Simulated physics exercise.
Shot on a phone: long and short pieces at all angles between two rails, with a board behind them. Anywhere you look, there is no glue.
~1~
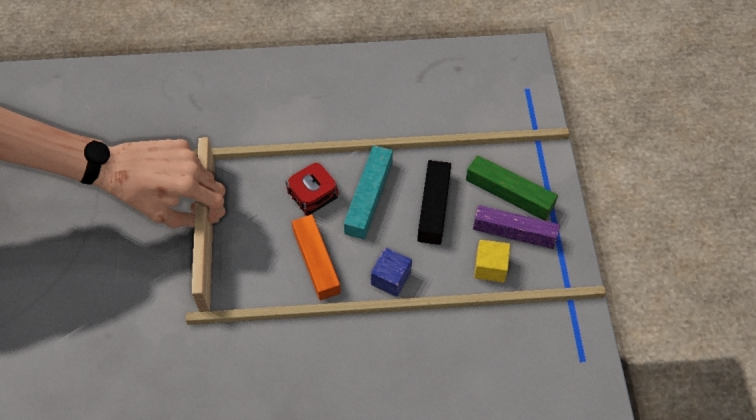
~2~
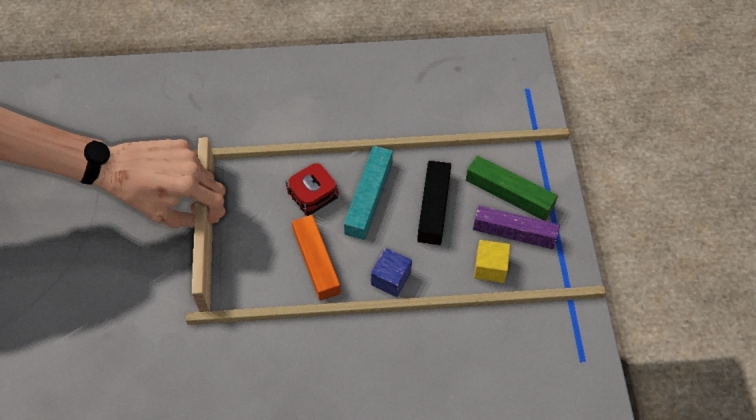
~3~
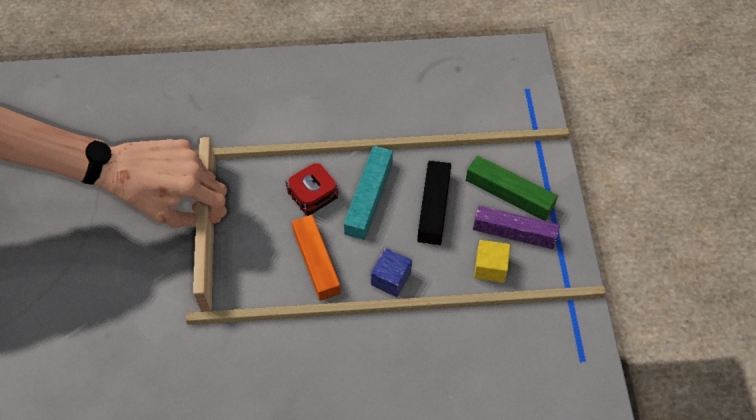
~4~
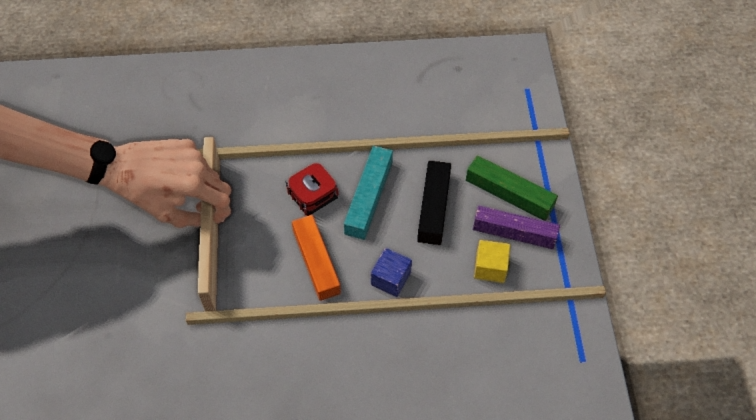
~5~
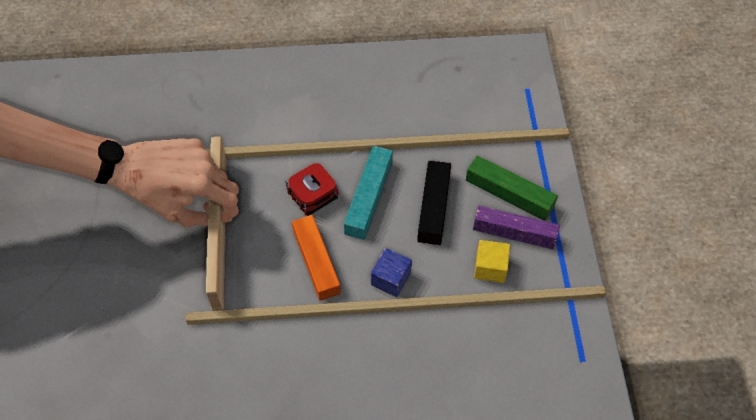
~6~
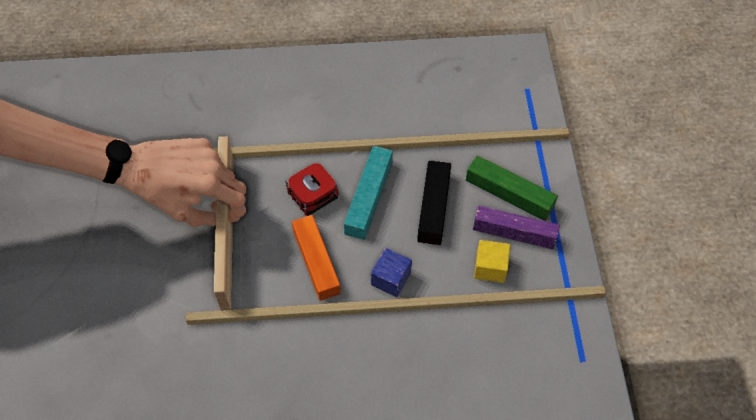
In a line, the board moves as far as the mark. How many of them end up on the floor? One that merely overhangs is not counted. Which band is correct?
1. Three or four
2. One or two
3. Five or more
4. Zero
Answer: 3.
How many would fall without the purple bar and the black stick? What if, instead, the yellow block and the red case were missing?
The count is 3 in the first case and 3 in the second.
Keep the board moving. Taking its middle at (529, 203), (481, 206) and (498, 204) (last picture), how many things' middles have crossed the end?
Place by place, 4, 2 and 2.
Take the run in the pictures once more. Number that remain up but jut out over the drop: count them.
Overhanging: 2.
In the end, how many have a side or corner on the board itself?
The count in contact is 2.
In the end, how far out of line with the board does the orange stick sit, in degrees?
I'd say it's about 0° out of line.
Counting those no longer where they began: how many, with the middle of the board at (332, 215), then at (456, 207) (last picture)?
Well, it's 3 at the first one and 8 at the second.
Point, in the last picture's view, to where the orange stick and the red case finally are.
The orange stick stops around (572, 243); the red case around (567, 180).
Soon after, none off yet; green bar at rest near (511, 188); purple bar at rest near (516, 227); yellow block at rest near (492, 261).
At rest, the number that fall off is five or more; fallen, turquoise bar, black stick, yellow block, purple bar and green bar.
